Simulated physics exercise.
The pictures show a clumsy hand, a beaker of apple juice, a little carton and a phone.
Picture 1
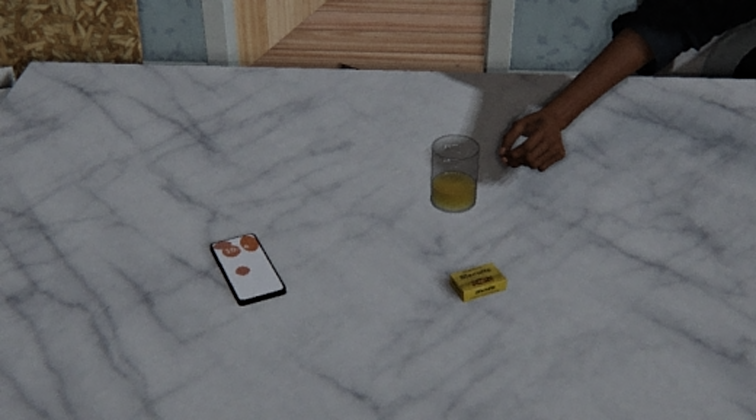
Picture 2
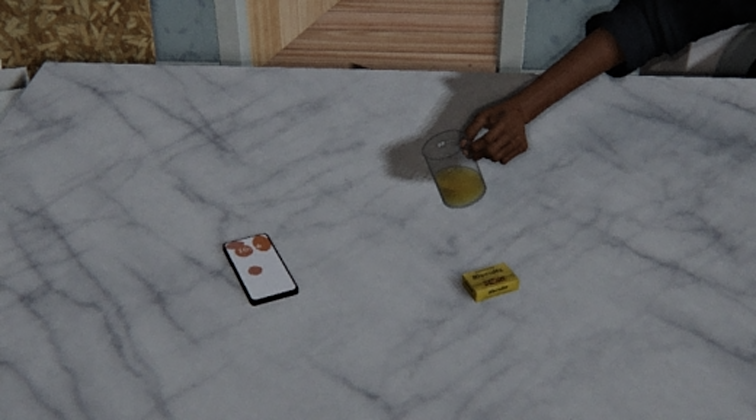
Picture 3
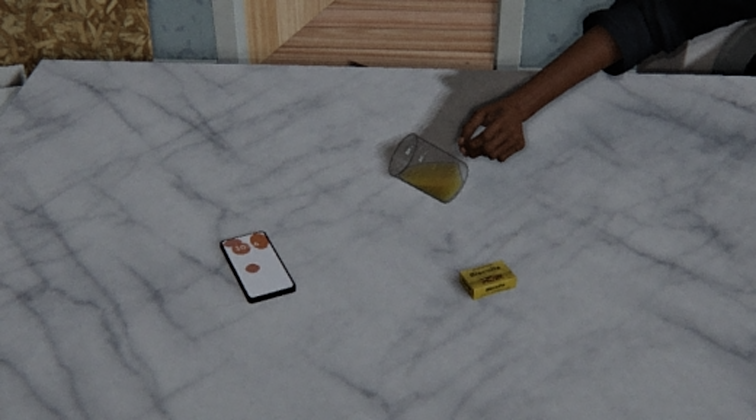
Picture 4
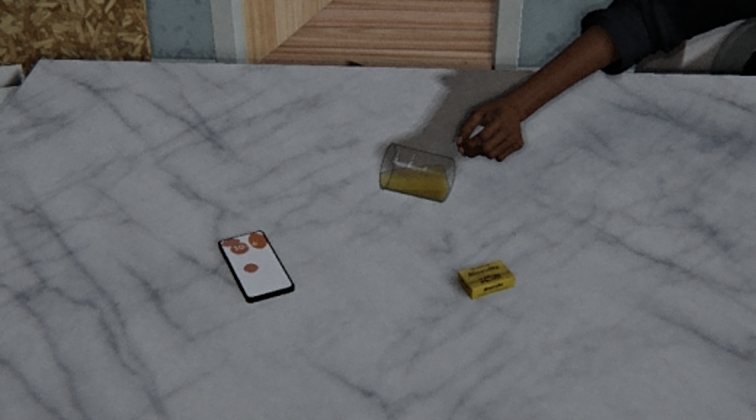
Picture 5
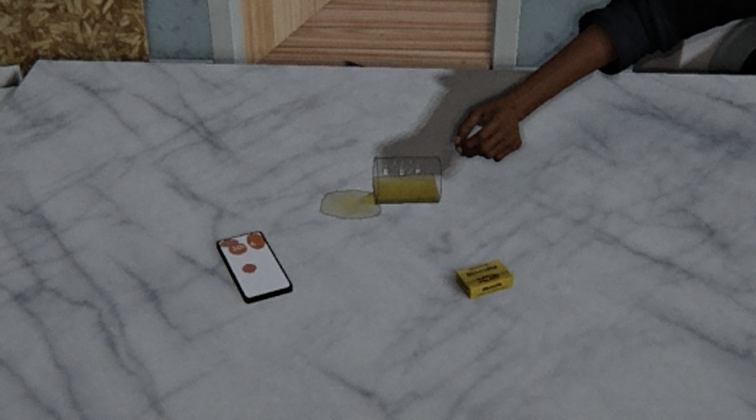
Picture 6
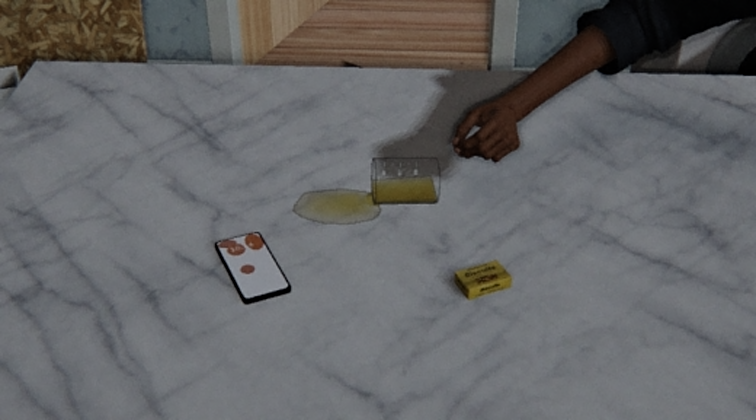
A glass of yellow juice tipped over to the left when a hand pushed its side, and a puddle spread from its mouth across the marble table, near a phone and a small yellow box.
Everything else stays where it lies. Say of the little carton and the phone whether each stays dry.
As for the little carton, it stays dry; the phone gets wet.
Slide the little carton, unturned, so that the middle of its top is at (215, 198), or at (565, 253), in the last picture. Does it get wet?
One: It is reached. Two: It stays dry.
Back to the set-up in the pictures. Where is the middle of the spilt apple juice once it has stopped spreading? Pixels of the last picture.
Roughly at (225, 213).
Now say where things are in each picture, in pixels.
In the first picture, it stands upright; beaker (454, 174) about a third full; little carton (478, 277); phone (247, 266).
In the second picture, fingers against its side; beaker (454, 169) tipped 20°.
In the third picture, it is falling; beaker (428, 169) tipped 55°; phone (257, 263).
In the fourth picture, it is falling; beaker (416, 173) tipped 70°; little carton (487, 274).
In the fifth picture, it is down; beaker (406, 180) tipped 85°; a puddle starts at (351, 205).
In the sixth picture, it is down; beaker (404, 181) tipped 85°; a puddle starts at (341, 206); little carton (483, 274); phone (252, 264).
A moment on, the puddle covers about as much as a plate; the little carton is untouched; the phone is reached.
Further on, the puddle covers about as much as a tray; the little carton is untouched; the phone is reached.
When it is over, the puddle covers about as much as a tray; the little carton is untouched; the phone is reached.
